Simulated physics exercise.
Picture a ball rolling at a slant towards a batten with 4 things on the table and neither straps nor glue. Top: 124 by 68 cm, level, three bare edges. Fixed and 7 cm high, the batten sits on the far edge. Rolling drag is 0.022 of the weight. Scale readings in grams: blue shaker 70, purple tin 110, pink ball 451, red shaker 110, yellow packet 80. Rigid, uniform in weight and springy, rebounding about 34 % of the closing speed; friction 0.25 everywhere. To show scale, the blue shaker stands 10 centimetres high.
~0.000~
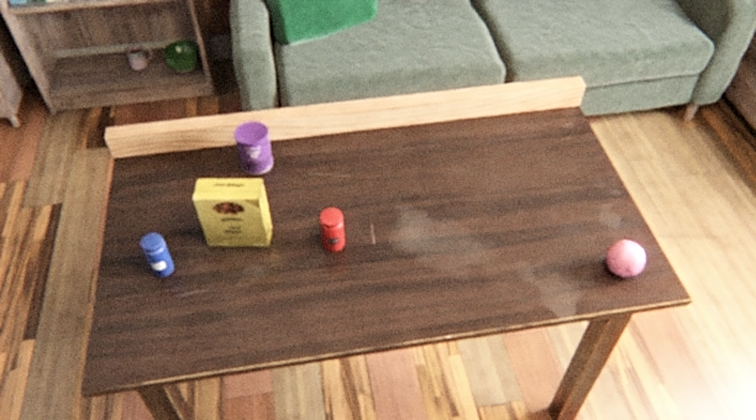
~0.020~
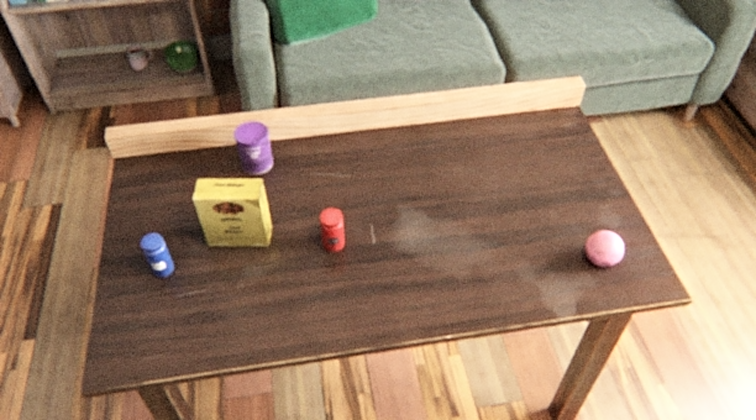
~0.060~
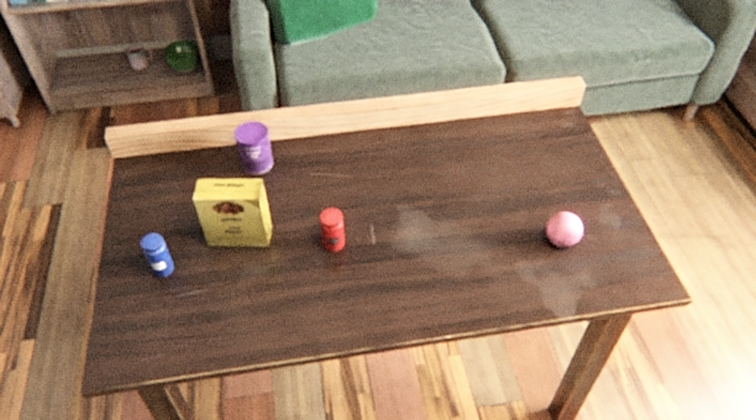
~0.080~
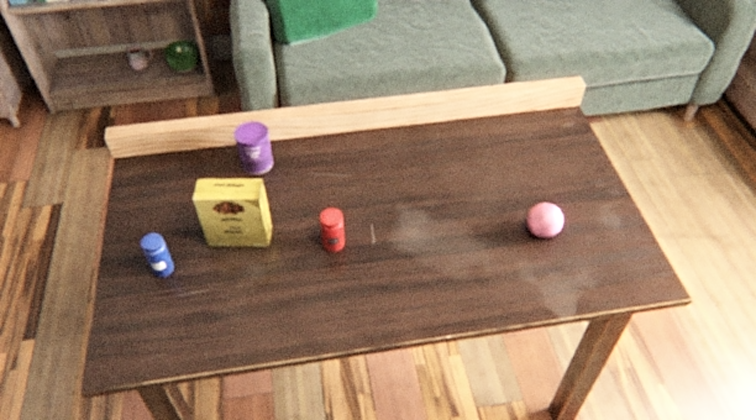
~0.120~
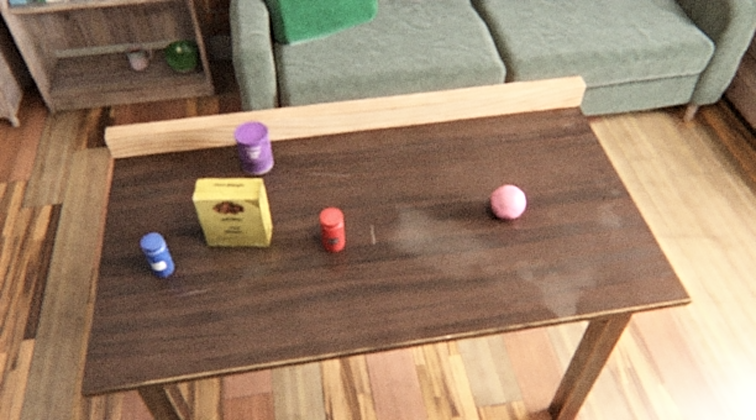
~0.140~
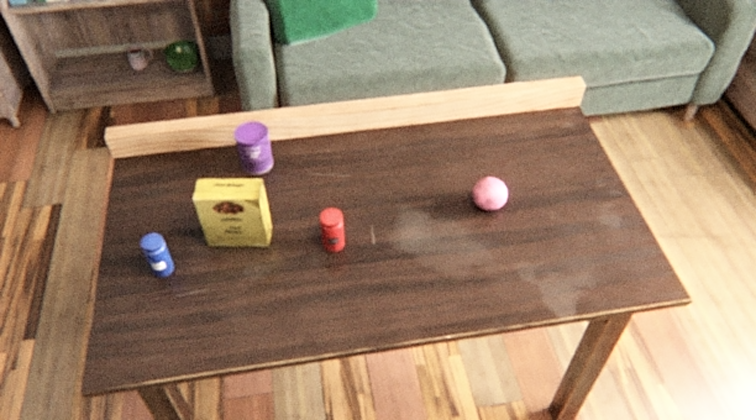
In this clip, a pink ball rolls from the right side of a dark wooden table toward the left and the far edge, while a blue shaker, yellow packet, purple tin and red shaker stay still.
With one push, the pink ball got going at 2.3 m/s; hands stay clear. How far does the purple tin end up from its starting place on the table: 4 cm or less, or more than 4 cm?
More than 4 cm.
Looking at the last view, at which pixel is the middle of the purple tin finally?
Roughly at pixel (124, 162).
By 0.54 s, pink ball near (247, 168); purple tin 11 cm from its spot near (208, 145).
By 0.94 s, pink ball near (67, 227); purple tin 31 cm from its spot near (124, 162).
When it is over (1.4 s), not toppled but over 4 cm from the start, purple tin; the other 3 within 4 cm of the start. End places, in pixels of the last picture, purple tin near (124, 162).
